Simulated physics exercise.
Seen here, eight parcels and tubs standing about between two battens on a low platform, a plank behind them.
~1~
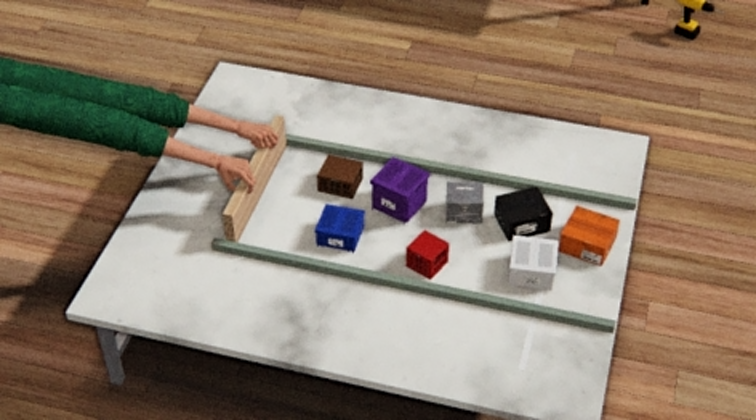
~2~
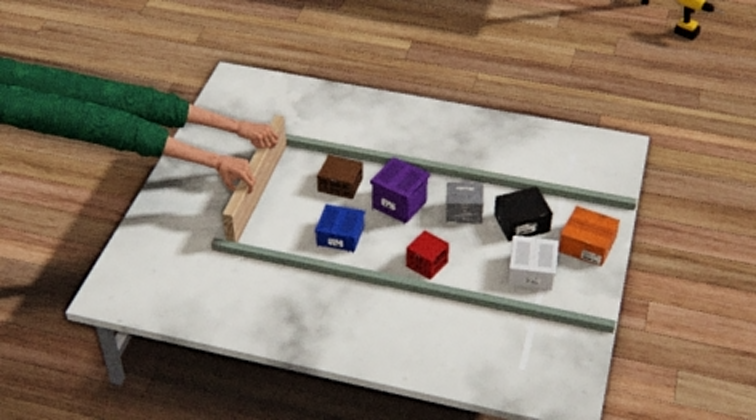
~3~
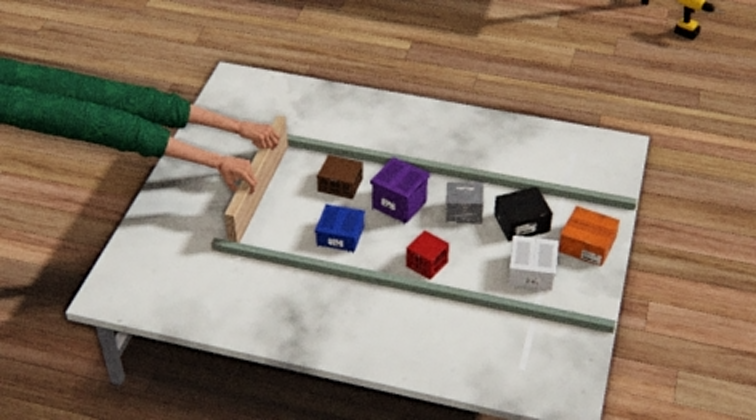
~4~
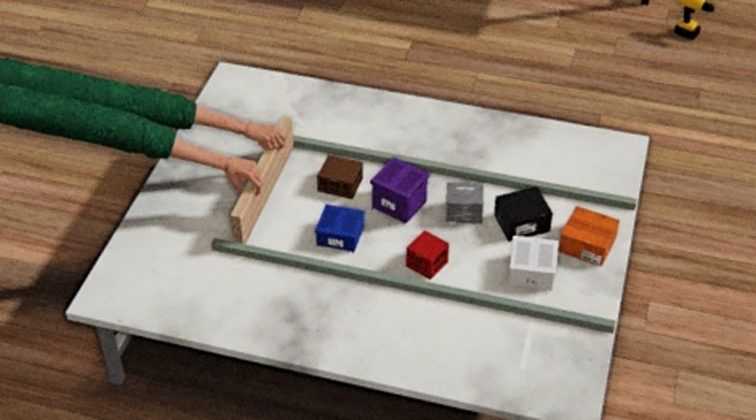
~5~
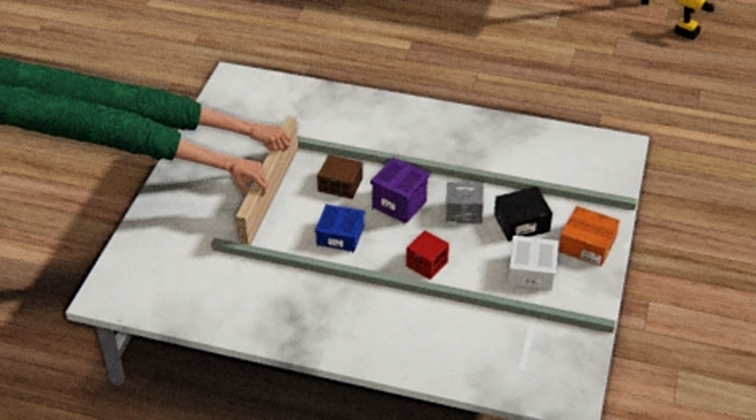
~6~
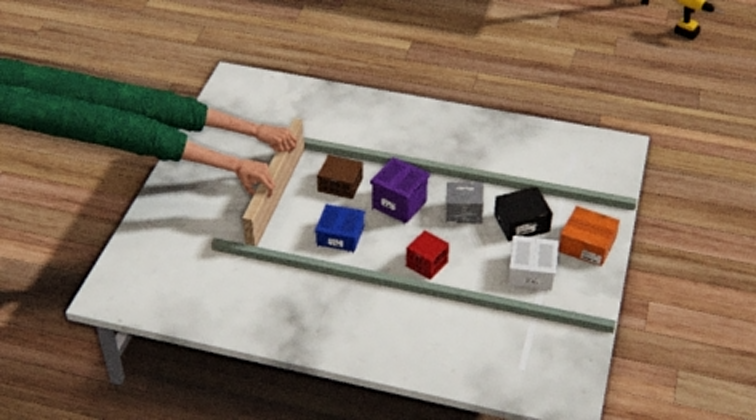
Wooden plank pushed slowly a short way right by two green-sleeved hands, eight coloured boxes standing still between two battens.
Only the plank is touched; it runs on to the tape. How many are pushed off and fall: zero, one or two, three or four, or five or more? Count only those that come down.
Here the number that fall off is three or four.
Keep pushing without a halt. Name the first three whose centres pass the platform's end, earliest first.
The order is the orange parcel, the black parcel, the grey box.
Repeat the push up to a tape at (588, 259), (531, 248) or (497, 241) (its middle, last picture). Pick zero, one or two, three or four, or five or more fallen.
In that order: Five or over; 3 or 4; one or two.
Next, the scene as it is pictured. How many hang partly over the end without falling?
It comes to 1.
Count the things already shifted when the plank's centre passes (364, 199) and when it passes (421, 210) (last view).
First 4, then 7.
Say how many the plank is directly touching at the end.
It touches 2.
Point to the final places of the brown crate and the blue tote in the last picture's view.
About (576, 221), and the other about (566, 274).
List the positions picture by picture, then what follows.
Orange parcel (589, 236); white tote (533, 263); black parcel (523, 214); plank (256, 179); tape (550, 251), in the first frame.
White tote (533, 263); red crate (427, 255), in the second frame.
Black parcel (523, 214); purple tote (400, 191), in the third frame.
Orange parcel (589, 236); blue tote (340, 229), in the fourth frame.
White tote (533, 263); grey box (465, 203), in the fifth frame.
Orange parcel (589, 236); white tote (533, 263); black parcel (523, 214); plank (275, 182); tape (550, 251), in the sixth frame.
Early on, none off yet; orange parcel at rest near (589, 236); white tote at rest near (533, 263); black parcel travelled a little near (539, 217).
Finally, the number that fall off is three or four; lost, grey box, black parcel, white tote and orange parcel.
